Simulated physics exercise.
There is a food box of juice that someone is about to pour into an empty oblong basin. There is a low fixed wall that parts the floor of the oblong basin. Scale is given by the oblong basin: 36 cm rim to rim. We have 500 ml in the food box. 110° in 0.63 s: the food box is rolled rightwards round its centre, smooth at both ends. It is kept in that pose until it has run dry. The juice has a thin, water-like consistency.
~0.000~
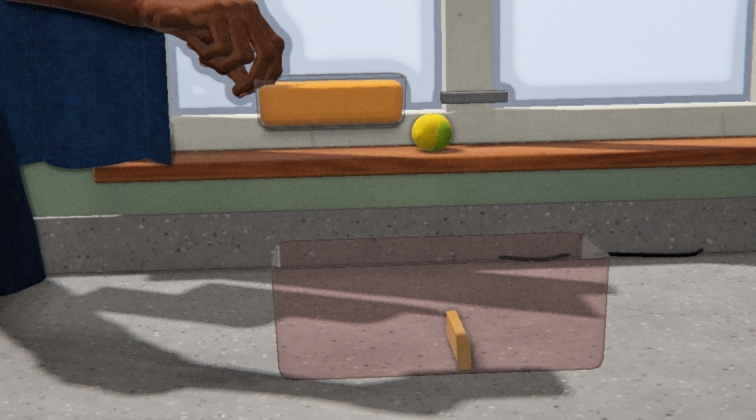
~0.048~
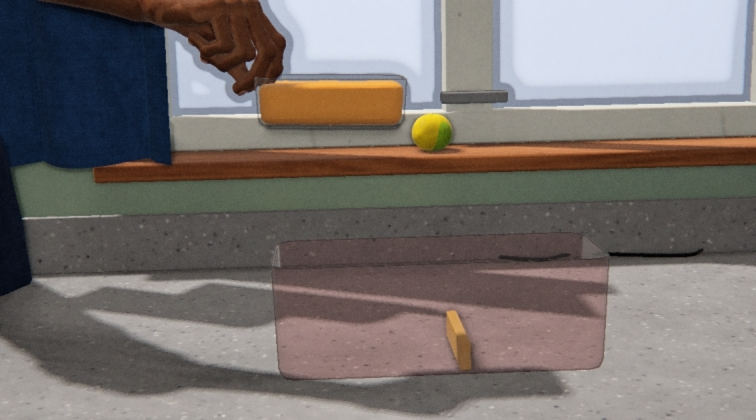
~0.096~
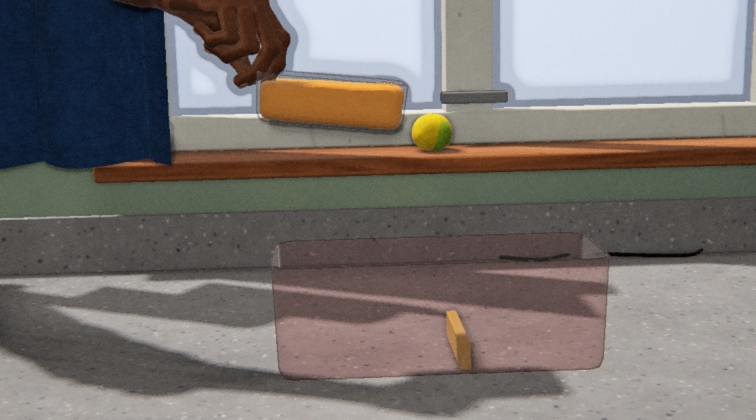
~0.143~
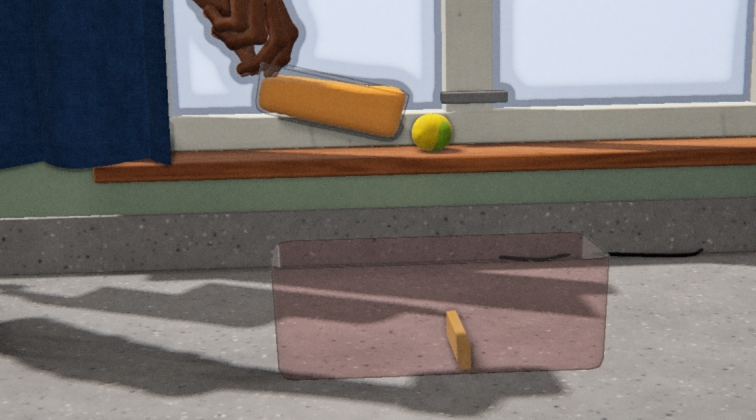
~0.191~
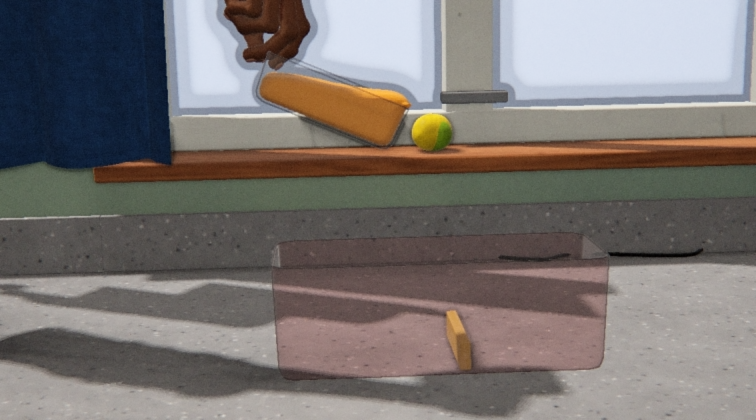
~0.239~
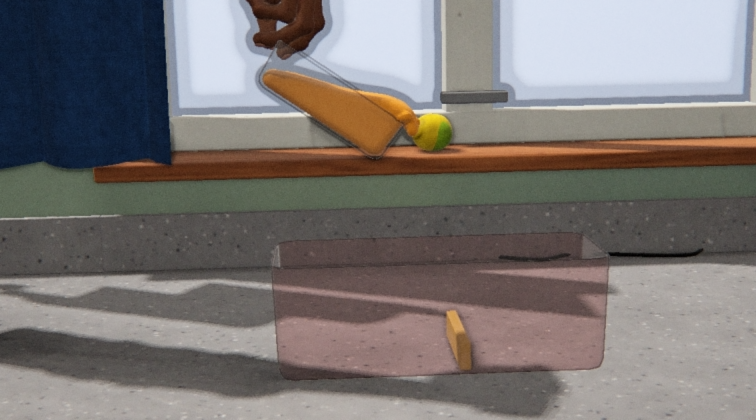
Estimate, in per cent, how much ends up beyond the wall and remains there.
Roughly 60 % ends up beyond the wall.
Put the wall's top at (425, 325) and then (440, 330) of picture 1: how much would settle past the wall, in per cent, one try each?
Some 75 in a hundred, then some 70 in a hundred.
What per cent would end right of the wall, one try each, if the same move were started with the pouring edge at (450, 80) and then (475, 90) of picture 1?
65 then 70 %.
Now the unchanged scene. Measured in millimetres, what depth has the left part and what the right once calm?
On the left it stands about 6 mm, on the right about 16 mm.
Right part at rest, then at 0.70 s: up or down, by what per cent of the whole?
The share ends smaller than before, by about 3 %.
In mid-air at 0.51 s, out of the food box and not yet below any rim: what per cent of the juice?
Close to 42 in a hundred.
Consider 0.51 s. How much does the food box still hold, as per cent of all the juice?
Near 4 in a hundred.
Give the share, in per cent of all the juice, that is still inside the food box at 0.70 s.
I reckon near 0 per cent still sits there.
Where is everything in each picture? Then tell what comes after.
In the first frame, tilt 0°; pouring edge (403, 77); surface from (260, 86) to (401, 83); the oblong basin's rim runs from (274, 256) to (596, 246); the wall's top is at (458, 328).
In the second frame, tilt 2°; pouring edge (404, 79); surface from (260, 85) to (401, 84).
In the third frame, tilt 6°; pouring edge (405, 85); surface from (261, 82) to (402, 87).
In the fourth frame, tilt 14°; pouring edge (406, 95); surface from (263, 79) to (404, 91).
In the fifth frame, tilt 23°; pouring edge (405, 107); surface from (264, 77) to (392, 94); 3 per cent is over the edge.
In the sixth frame, tilt 35°; pouring edge (402, 122); surface from (264, 73) to (378, 96); 11 per cent is over the edge.
By 0.51 s the tilt is 100° and 4 per cent is still to pour, 12 is left of the wall and 42 right of it.
By 0.70 s the tilt is 110° and 0 per cent is still to pour, 28 is left of the wall and 63 right of it.
By 0.91 s the tilt is 110° and 0 per cent is still to pour, 32 is left of the wall and 61 right of it.
By 1.13 s the tilt is 110° and 0 per cent is still to pour, 33 is left of the wall and 60 right of it.
At rest 33 per cent lies left of the wall, 60 right of it and 7 outside.
